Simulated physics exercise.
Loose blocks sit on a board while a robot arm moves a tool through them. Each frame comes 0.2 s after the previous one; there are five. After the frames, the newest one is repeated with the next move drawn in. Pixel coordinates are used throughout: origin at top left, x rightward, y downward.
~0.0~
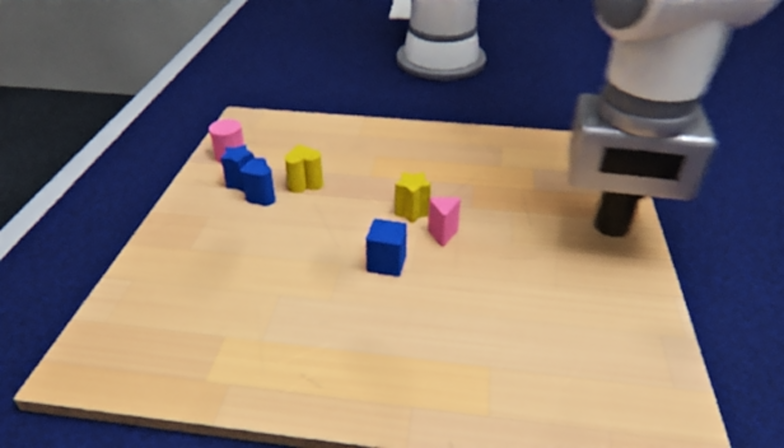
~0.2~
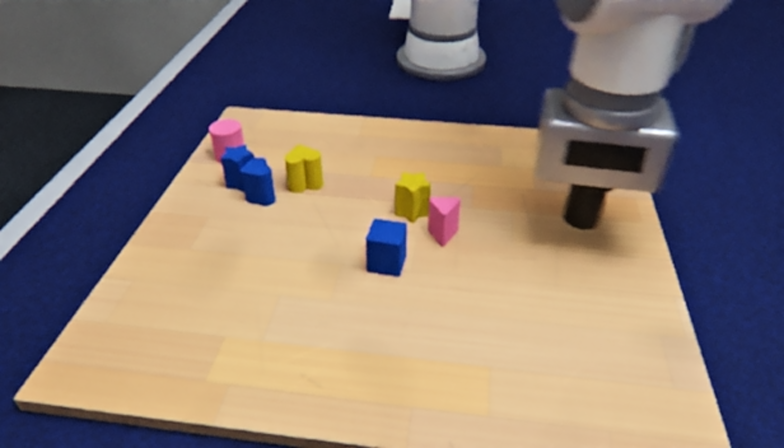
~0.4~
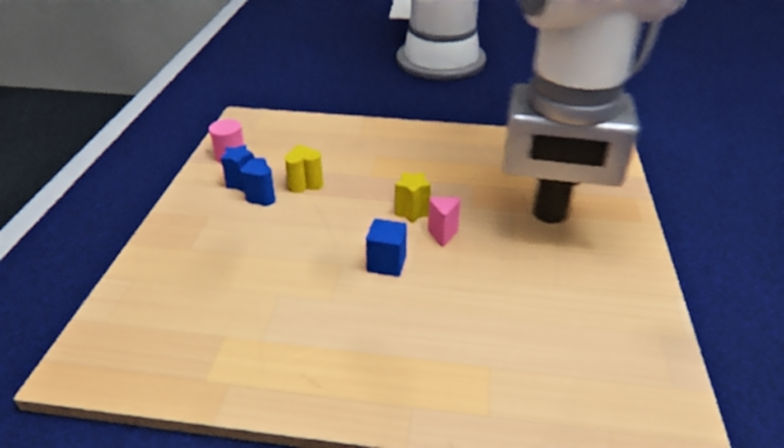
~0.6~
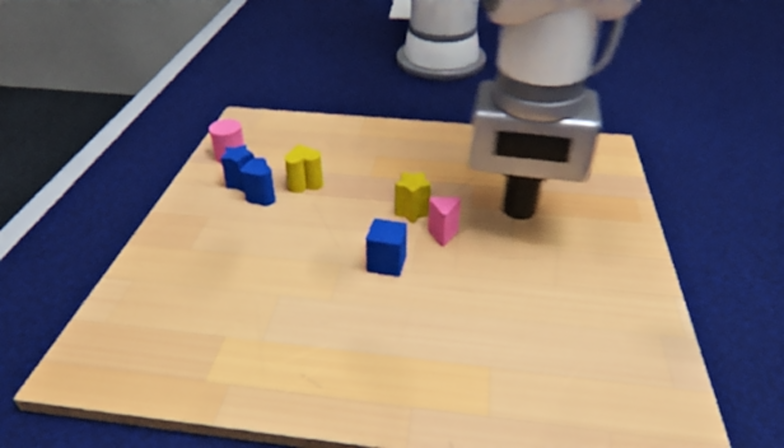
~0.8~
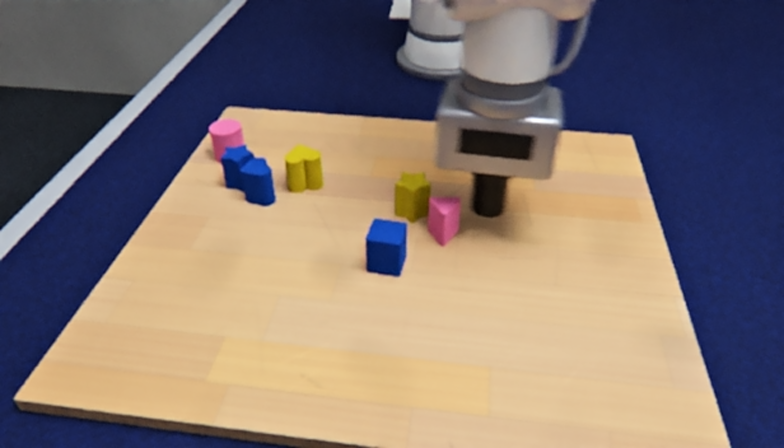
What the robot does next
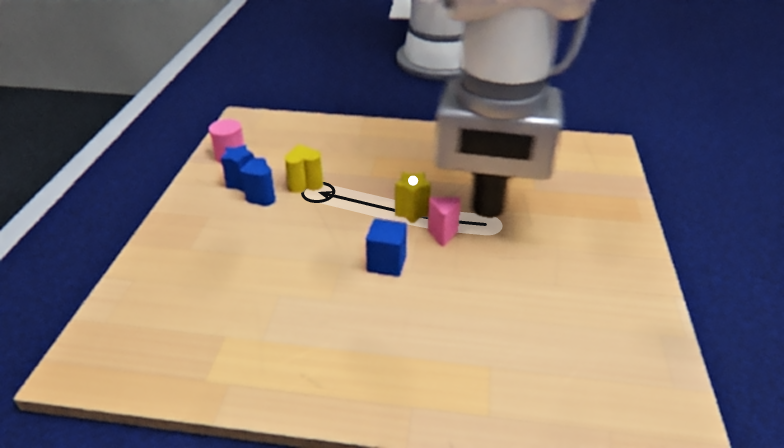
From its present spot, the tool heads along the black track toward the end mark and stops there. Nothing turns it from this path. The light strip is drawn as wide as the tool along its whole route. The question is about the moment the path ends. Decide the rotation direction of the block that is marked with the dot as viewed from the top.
It turns round clockwise.
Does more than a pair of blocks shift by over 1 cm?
Yes, that is how it ends up.
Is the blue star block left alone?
Going by the path, yes.
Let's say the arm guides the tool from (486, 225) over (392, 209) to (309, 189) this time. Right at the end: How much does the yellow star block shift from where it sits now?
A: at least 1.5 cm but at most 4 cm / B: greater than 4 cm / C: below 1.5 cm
I'll go with B - greater than 4 cm.
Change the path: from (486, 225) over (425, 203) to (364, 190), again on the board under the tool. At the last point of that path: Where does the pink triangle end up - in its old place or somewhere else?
The block stays on its spot.
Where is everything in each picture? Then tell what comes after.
Tip of the tool (612, 227), middles of tops, blue star block (237, 152), blue heart block (257, 167), yellow heart block (302, 154), yellow star block (413, 181), pink triangle (445, 203), in the first frame.
Tool (581, 219), nothing pushed, in the second frame.
Tool (550, 214), nothing pushed, in the third frame.
Tool (519, 210), nothing pushed, in the fourth frame.
Tool (488, 208), blue star block (237, 152), blue heart block (257, 167), yellow heart block (302, 154), yellow star block (413, 181), pink triangle (445, 203), in the fifth frame.
The line goes from (486, 225) through (426, 217) and (370, 205) to (318, 192); the dot is on the yellow star block.
On the path given first. One third of the way, tool (426, 201); yellow star block (395, 177); pink triangle (425, 205), turned 80° anticlockwise.
Two thirds of the way, tool (369, 188); yellow star block (344, 161), turned 35° clockwise; pink triangle (425, 205), turned 85° anticlockwise.
At the end, tool (317, 176); blue star block unmoved; blue heart block unmoved; yellow heart block (290, 147), turned 60° anticlockwise; yellow star block (322, 146), turned 115° clockwise; pink triangle (425, 205), turned 85° anticlockwise.
